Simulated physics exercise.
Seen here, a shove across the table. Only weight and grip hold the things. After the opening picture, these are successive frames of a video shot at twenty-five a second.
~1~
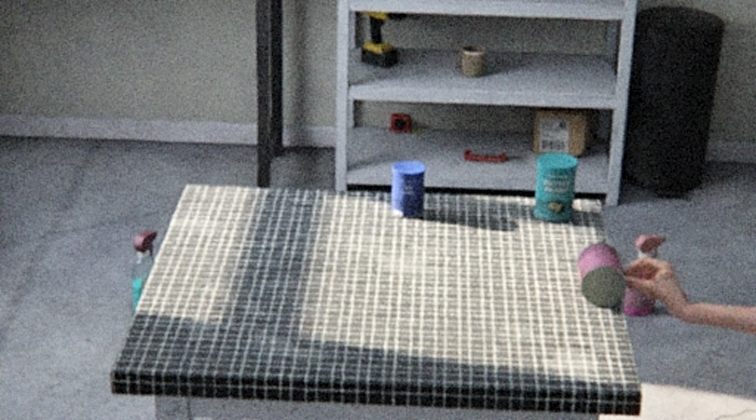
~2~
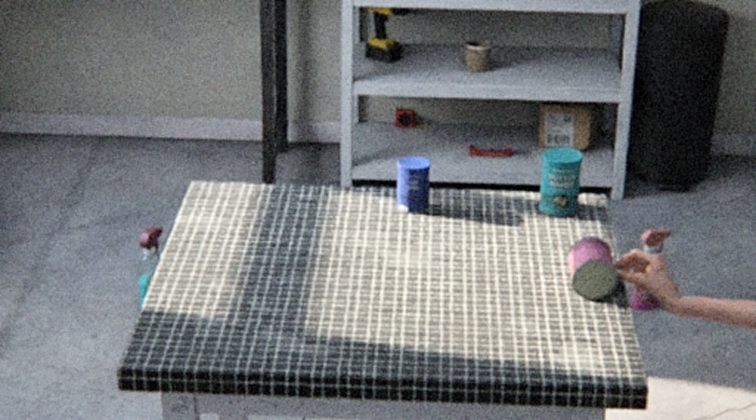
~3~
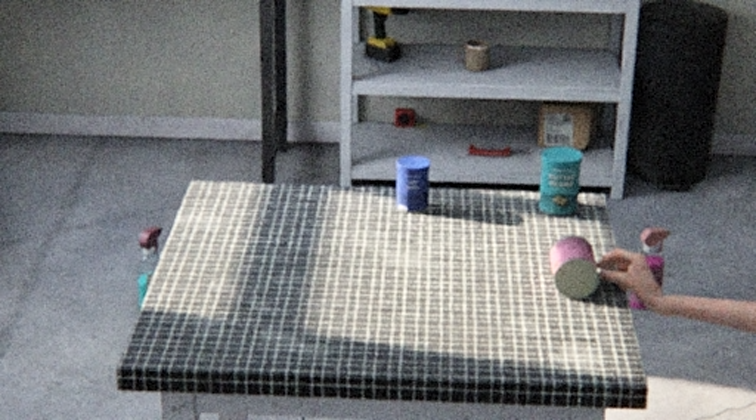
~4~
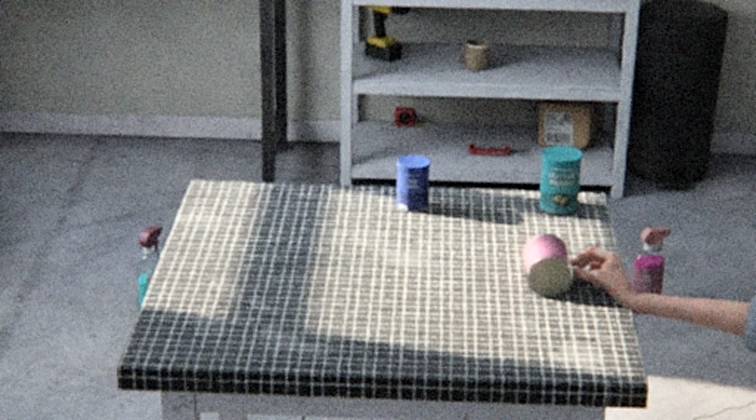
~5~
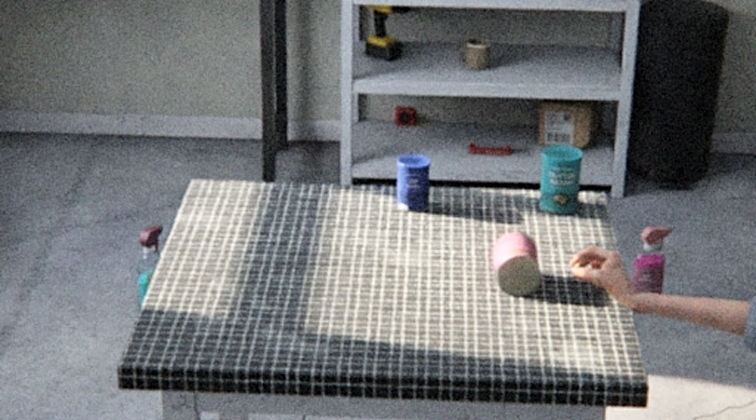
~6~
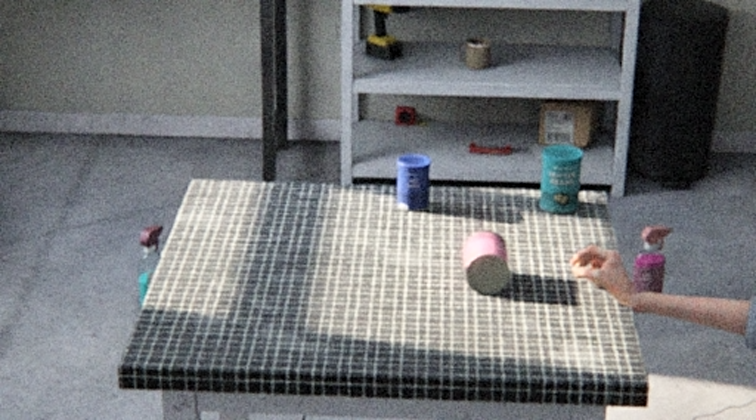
A pink tin lying on its side near the right edge of a tiled table is pushed leftward by a hand. It leaves the fingers and rolls on across the tabletop, while the hand stays back at the right and the blue and teal tins stand still behind.
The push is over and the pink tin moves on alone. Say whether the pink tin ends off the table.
The pink tin goes over the edge.
Then, 0.20 s after the last picture, pink tin rolled well along near (341, 258).
Then, 0.40 s after the last picture, pink tin rolled well along near (208, 253).
Then, 0.70 s after the last picture, pink tin now off the table.
Then, 0.90 s after the last picture, things are still on the move.
By the end, off the table, pink tin.
